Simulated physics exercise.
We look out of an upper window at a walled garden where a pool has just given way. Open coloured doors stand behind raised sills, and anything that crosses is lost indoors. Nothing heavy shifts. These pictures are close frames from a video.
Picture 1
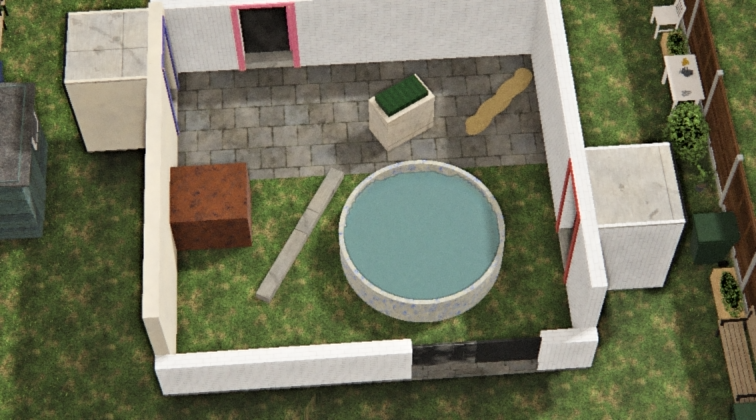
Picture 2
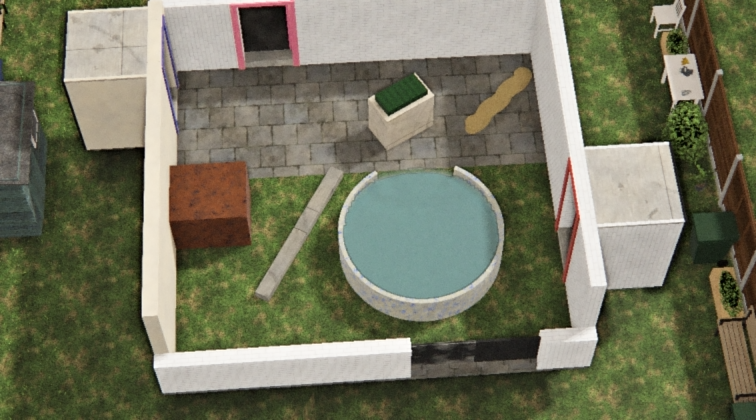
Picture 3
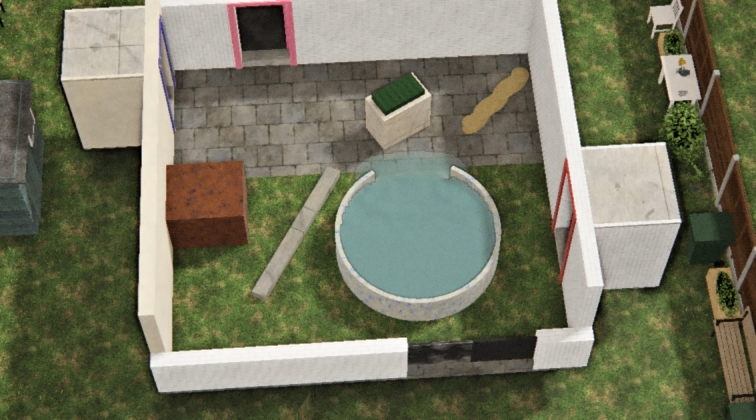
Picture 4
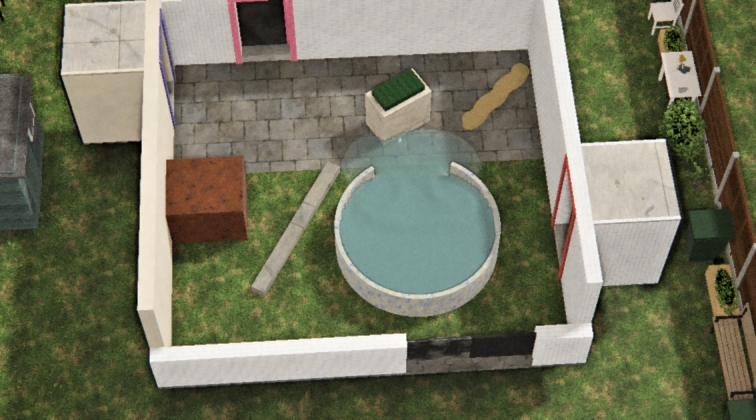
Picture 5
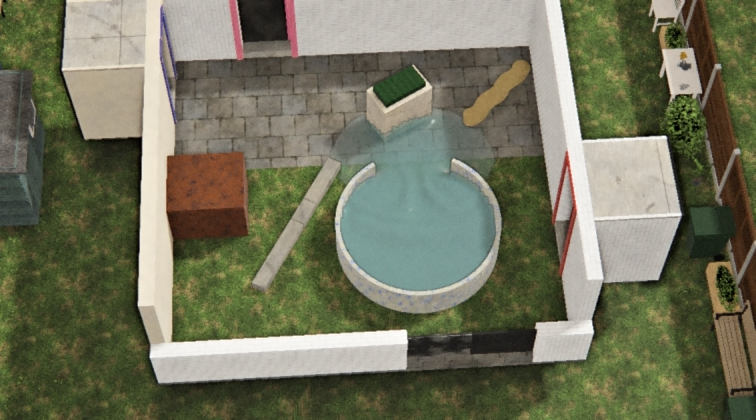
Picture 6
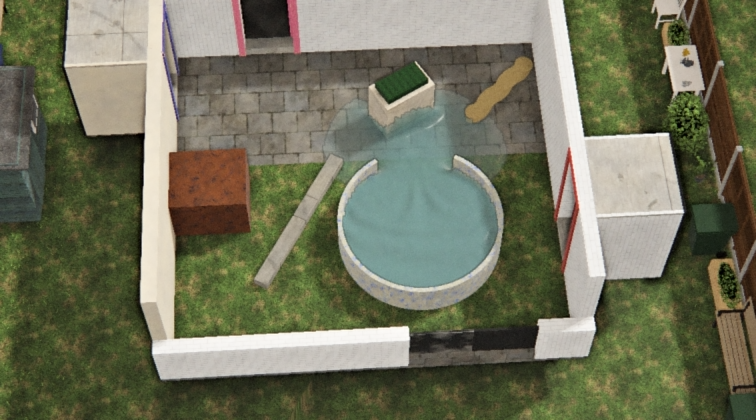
Walled garden seen from above, a round pool opening on its far side and water spreading across paving around a planter box.
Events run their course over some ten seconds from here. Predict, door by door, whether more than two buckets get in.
The pink door does not pass two; the red door does not pass two; the blue door passes two.
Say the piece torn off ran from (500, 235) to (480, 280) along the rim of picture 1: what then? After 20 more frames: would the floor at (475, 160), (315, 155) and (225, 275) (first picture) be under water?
First soaked, second unwetted, third unwetted.
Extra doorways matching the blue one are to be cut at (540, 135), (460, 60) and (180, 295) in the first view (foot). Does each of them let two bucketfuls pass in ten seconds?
In turn: Goes over, is over, holds.
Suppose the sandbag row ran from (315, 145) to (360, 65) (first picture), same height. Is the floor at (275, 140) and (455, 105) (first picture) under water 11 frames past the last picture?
Taken in order, the two places are drenched and drenched.
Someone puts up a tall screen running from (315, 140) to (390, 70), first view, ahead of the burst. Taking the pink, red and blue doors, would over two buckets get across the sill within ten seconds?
Result - pink door doesn't reach it, red door doesn't reach it, blue door doesn't reach it.
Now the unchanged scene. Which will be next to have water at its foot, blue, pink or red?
I'd say the pink door.
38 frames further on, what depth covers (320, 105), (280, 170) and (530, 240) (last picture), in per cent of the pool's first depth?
Around 16, 14 and 16 %.
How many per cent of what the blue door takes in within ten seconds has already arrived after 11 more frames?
It would be roughly 0 percent of the ten-second total.
A moment on, water covers 25 % of the floor; the pink door not reached, the red door not reached, the blue door not reached.
Next, water covers 40 % of the floor; the pink door wet at the sill, nothing in, the red door not reached, the blue door not reached.
Then, water covers 60 % of the floor; the pink door wet at the sill, nothing in, the red door wet at the sill, nothing in, the blue door under two buckets in.
Later, water covers 70 % of the floor; the pink door wet at the sill, nothing in, the red door wet at the sill, nothing in, the blue door over two buckets in.
In the end, water covers 85 % of the floor; the pink door wet at the sill, nothing in, the red door wet at the sill, nothing in, the blue door far over two buckets in.
